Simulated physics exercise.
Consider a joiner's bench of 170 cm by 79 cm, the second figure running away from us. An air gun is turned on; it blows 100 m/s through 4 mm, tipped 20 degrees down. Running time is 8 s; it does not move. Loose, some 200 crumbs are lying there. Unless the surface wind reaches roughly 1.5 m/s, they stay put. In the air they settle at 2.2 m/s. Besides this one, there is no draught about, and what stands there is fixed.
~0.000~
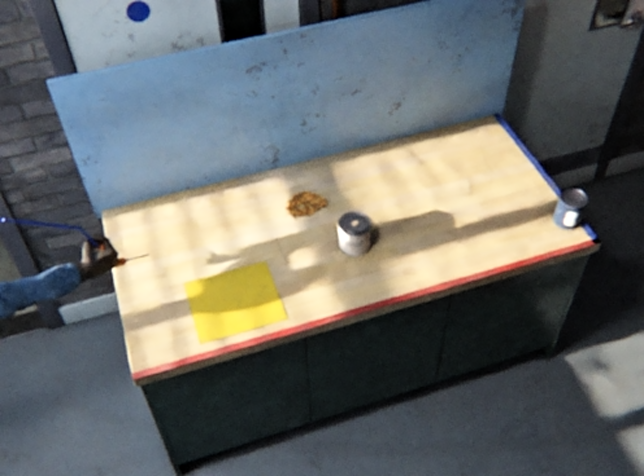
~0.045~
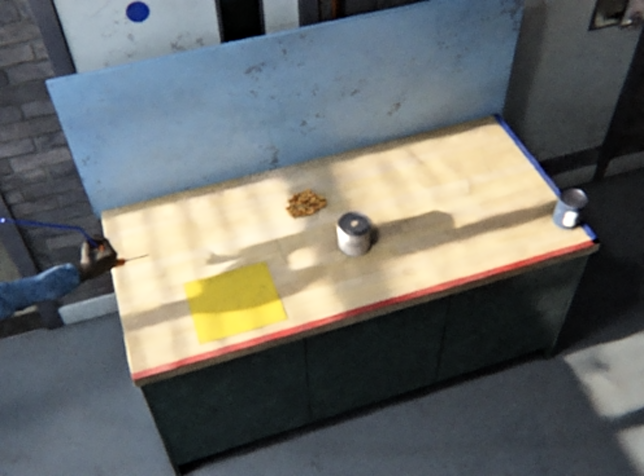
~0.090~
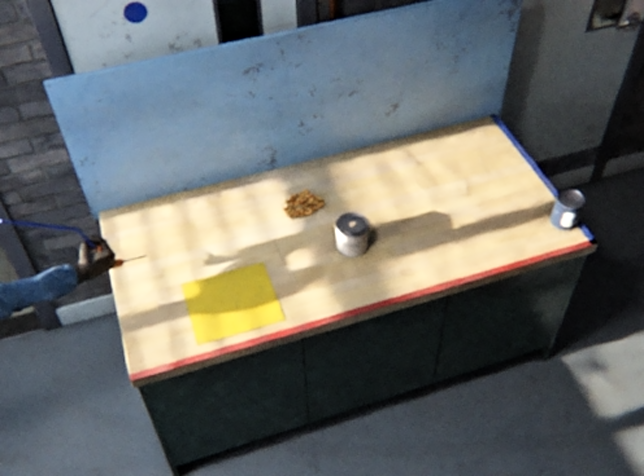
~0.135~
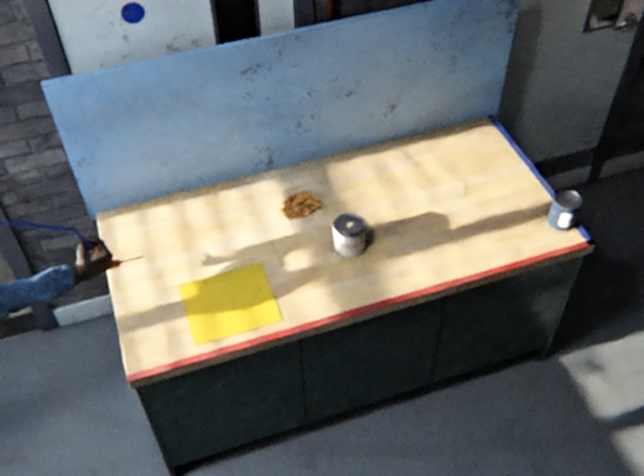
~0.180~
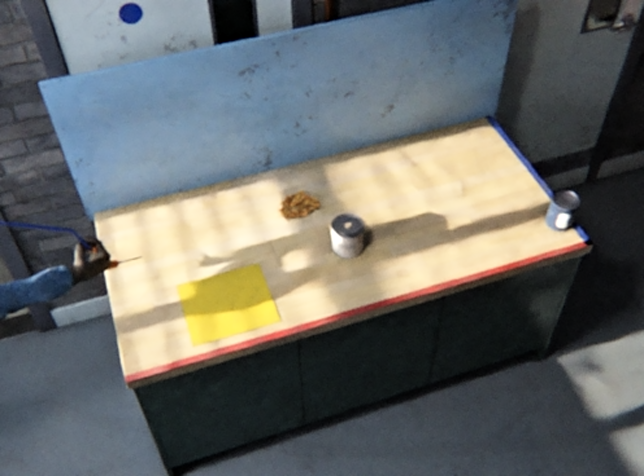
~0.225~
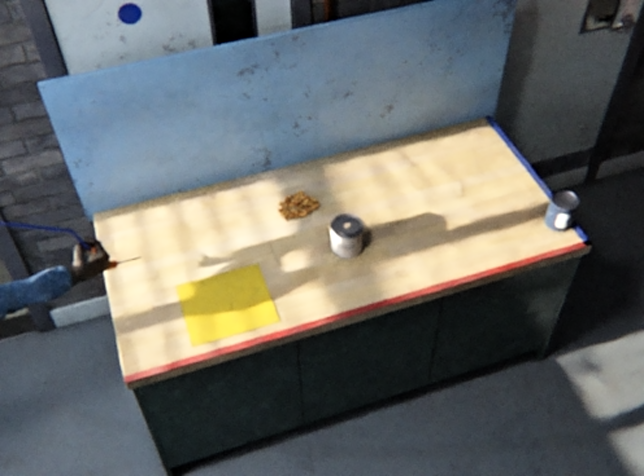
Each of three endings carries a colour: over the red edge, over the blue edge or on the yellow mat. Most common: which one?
Blue.
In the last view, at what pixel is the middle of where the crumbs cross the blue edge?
Somewhere about (496, 124).
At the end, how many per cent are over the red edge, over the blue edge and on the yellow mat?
I'd put it at around 0 % for red, 60 % for blue and 0 % for yellow.
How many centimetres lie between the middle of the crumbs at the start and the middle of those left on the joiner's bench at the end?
75 cm.
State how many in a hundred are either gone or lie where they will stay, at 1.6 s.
The share is roughly 0 %.
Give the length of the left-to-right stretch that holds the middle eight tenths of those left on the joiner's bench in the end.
30 cm, give or take.
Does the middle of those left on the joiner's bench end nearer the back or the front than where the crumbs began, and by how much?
It ends behind its start, some 10 cm.
After 1.6 s the count stands so, 0 % are over the red edge, 7 % over the blue edge and 0 % on the yellow mat; the middle of those still in play is near (457, 138).
After 2.6 s the count stands so, 0 % are over the red edge, 32 % over the blue edge and 0 % on the yellow mat; the middle of those still in play is near (462, 139).
After 4.4 s the count stands so, 0 % are over the red edge, 53 % over the blue edge and 0 % on the yellow mat; the middle of those still in play is near (456, 148).
After 8.0 s, at the end, 0 % are over the red edge, 62 % over the blue edge and 0 % on the yellow mat; the middle of those still in play is near (466, 150).
